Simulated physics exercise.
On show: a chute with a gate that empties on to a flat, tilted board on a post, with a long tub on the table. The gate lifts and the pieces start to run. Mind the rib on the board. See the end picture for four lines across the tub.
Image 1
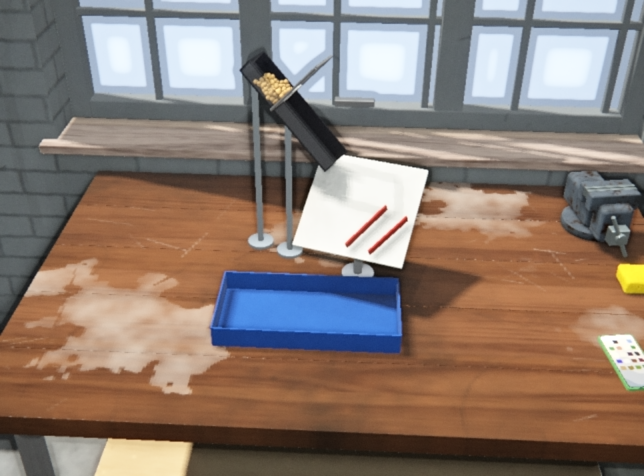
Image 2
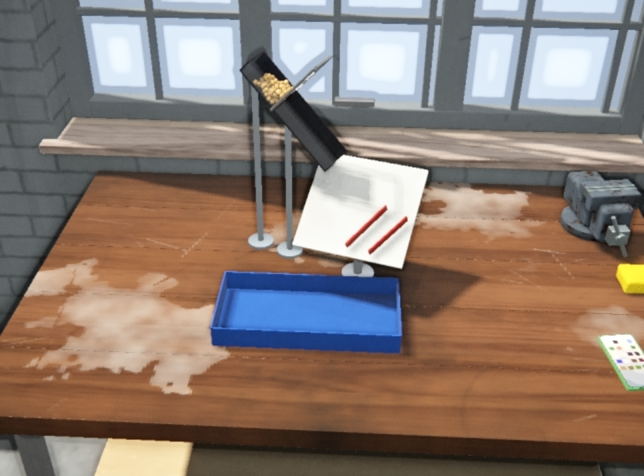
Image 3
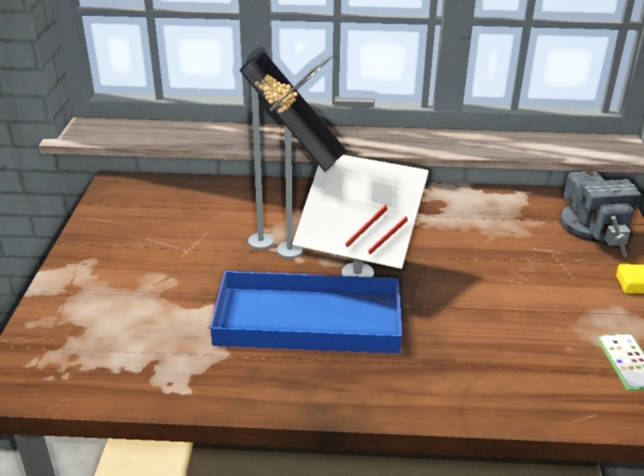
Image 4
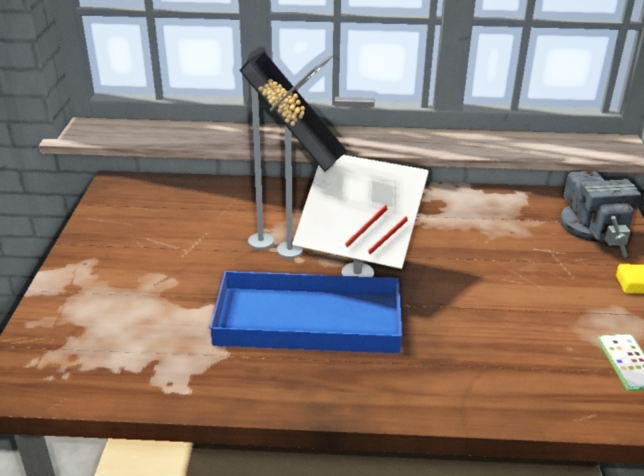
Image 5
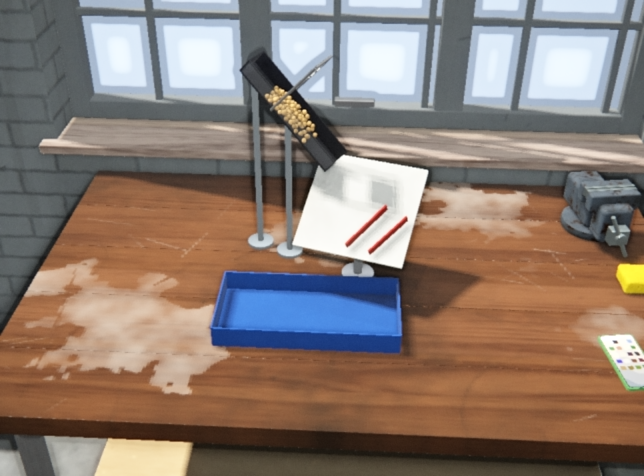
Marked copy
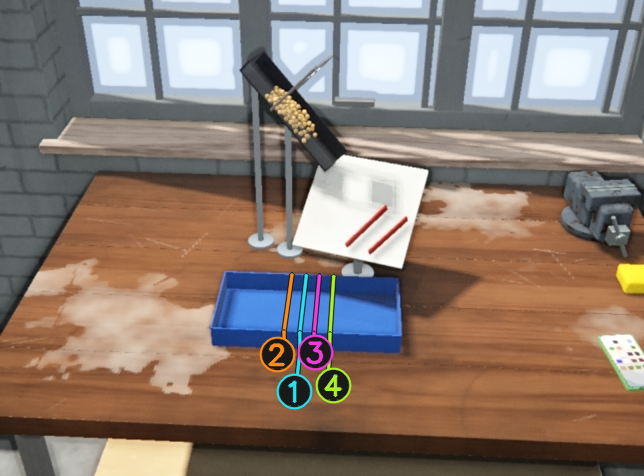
At the start, a clump of tan, chickpea-like pieces sits near the top of a dark, sloping chute above a tilted white board with two red ribs and an empty blue tub. The pieces then slide down the chute to the right, spreading into a longer stream while still inside it.
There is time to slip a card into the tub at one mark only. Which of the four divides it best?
Best: 3.
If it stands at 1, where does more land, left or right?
More lands on the right.
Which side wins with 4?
The left side.
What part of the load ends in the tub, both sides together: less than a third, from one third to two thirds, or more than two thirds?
About that: More than two thirds.
On the marked copy, line 1 crosses the front rim at (299, 331); line 2 crosses the front rim at (284, 331); line 3 crosses the front rim at (314, 332); line 4 crosses the front rim at (330, 333).
If 1 is chosen, of what is caught, a small part on the left of the divider, nearly all on the right.
If 2 is chosen, of what is caught, a stray few on the left of the divider, nearly all on the right.
If 3 is chosen, of what is caught, about half on the left of the divider, about half on the right.
If 4 is chosen, of what is caught, nearly all on the left of the divider, a stray few on the right.
